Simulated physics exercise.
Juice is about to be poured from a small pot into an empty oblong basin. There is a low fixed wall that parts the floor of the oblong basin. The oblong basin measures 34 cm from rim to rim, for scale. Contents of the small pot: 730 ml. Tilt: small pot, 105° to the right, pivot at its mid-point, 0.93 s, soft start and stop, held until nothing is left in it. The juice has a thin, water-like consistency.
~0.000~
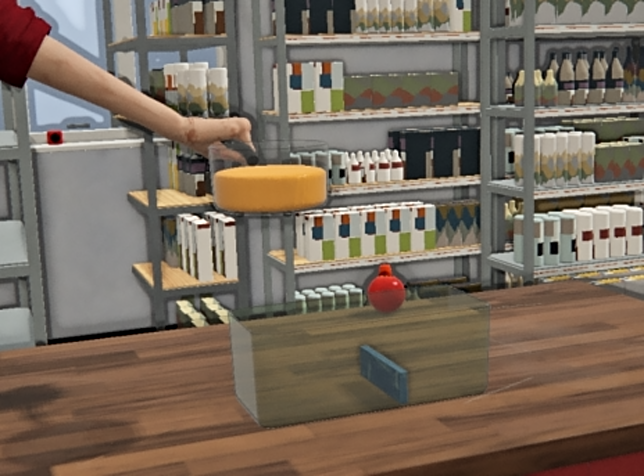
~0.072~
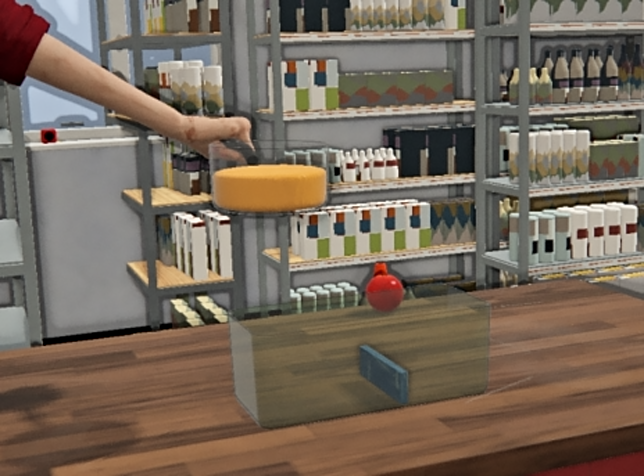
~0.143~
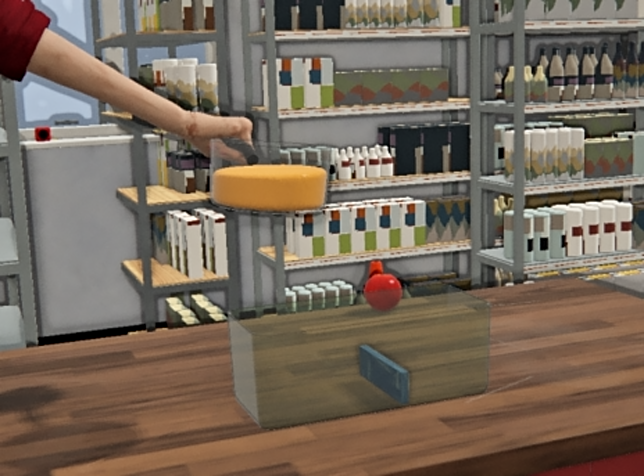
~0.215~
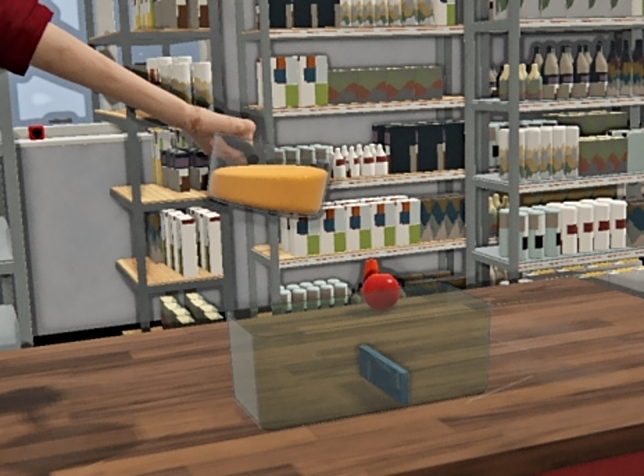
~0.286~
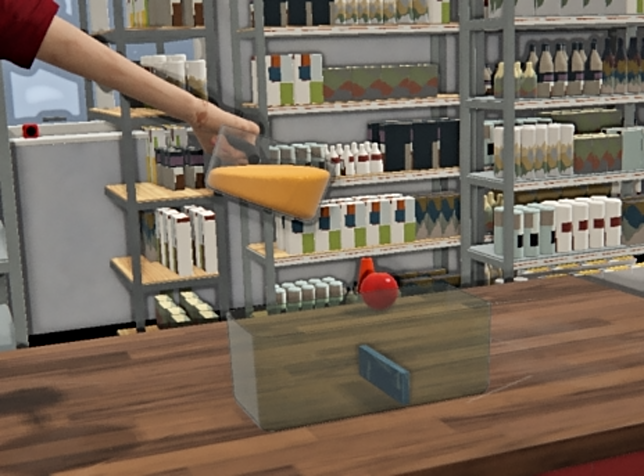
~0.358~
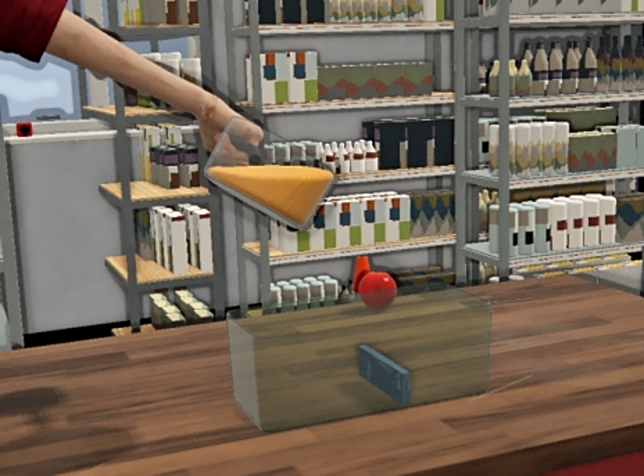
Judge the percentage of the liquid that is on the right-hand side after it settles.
My estimate is 30 %.
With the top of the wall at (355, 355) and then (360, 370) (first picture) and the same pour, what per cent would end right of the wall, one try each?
The first gives near 70 per cent and the second near 65 per cent.
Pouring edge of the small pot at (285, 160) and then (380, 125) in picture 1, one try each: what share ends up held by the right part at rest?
I'd expect close to 10 per cent and then close to 85 per cent.
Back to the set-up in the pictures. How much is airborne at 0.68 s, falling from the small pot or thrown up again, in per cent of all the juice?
Roughly 44 %.
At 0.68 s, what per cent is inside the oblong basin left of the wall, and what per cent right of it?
Lab note: Left near 9, right near 10.
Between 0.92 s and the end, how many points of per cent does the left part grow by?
Near 20 in a hundred.
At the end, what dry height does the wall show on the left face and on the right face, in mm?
About 26 mm left, about 32 mm right.
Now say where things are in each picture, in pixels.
The first picture shows tilt 0°; pouring edge (323, 143); surface from (214, 176) to (320, 168); the oblong basin's rim runs from (240, 324) to (468, 296); the wall's top is at (383, 359).
The second picture shows tilt 2°; pouring edge (324, 144); surface from (214, 175) to (321, 168).
The third picture shows tilt 6°; pouring edge (326, 148); surface from (214, 174) to (321, 168).
The fourth picture shows tilt 13°; pouring edge (328, 155); surface from (213, 174) to (321, 169).
The fifth picture shows tilt 23°; pouring edge (330, 165); surface from (210, 173) to (324, 170).
The sixth picture shows tilt 34°; pouring edge (330, 178); surface from (208, 169) to (328, 171).
After 0.68 s the tilt is 87° and 38 per cent is still to pour, 9 is left of the wall and 9 right of it.
After 0.92 s the tilt is 105° and 8 per cent is still to pour, 47 is left of the wall and 31 right of it.
After 1.16 s the tilt is 105° and 1 per cent is still to pour, 66 is left of the wall and 30 right of it.
After 1.43 s the tilt is 105° and 0 per cent is still to pour, 68 is left of the wall and 30 right of it.
In the end 68 per cent lies left of the wall, 30 right of it and 2 outside.
